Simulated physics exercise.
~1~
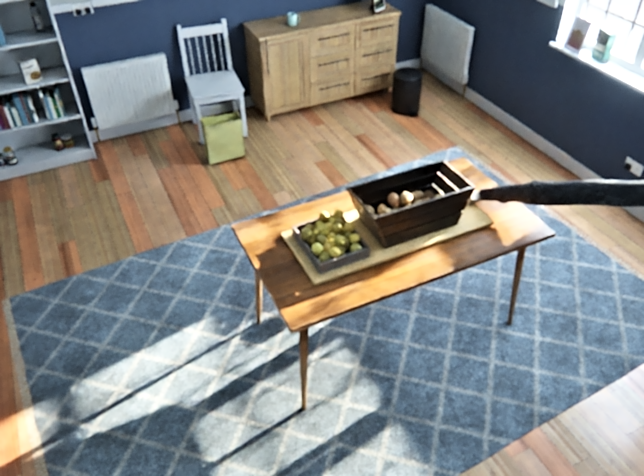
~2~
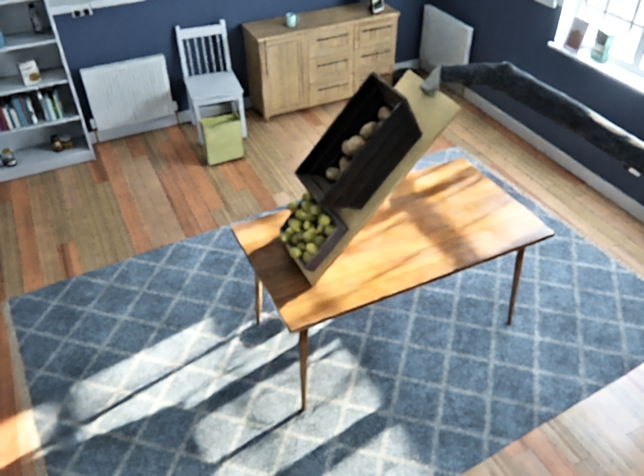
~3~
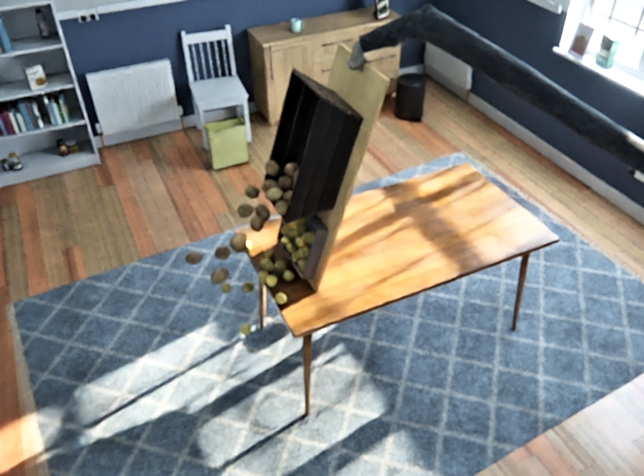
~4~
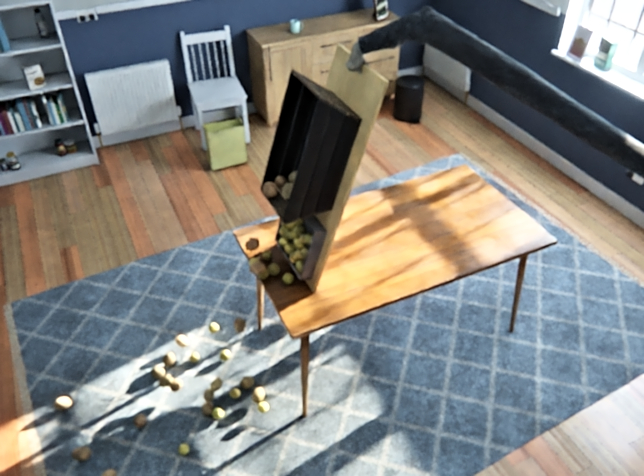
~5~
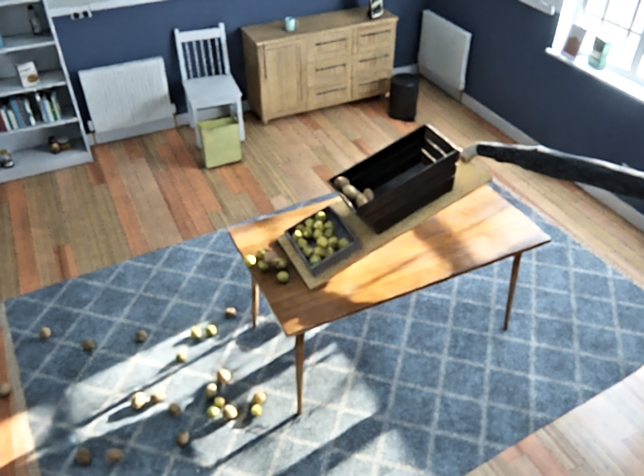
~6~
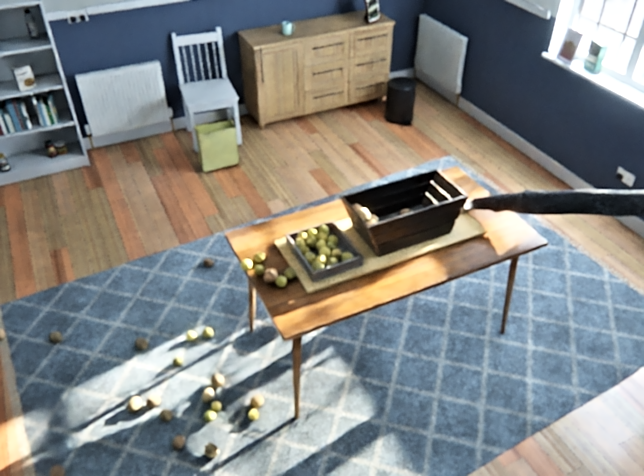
In a blue-walled room, a dark arm lifted the right end of a board on a wooden table, tipping potatoes and yellowish apples from two baskets onto the table and patterned rug, then lowered it flat, leaving some fruit in the grey basket.
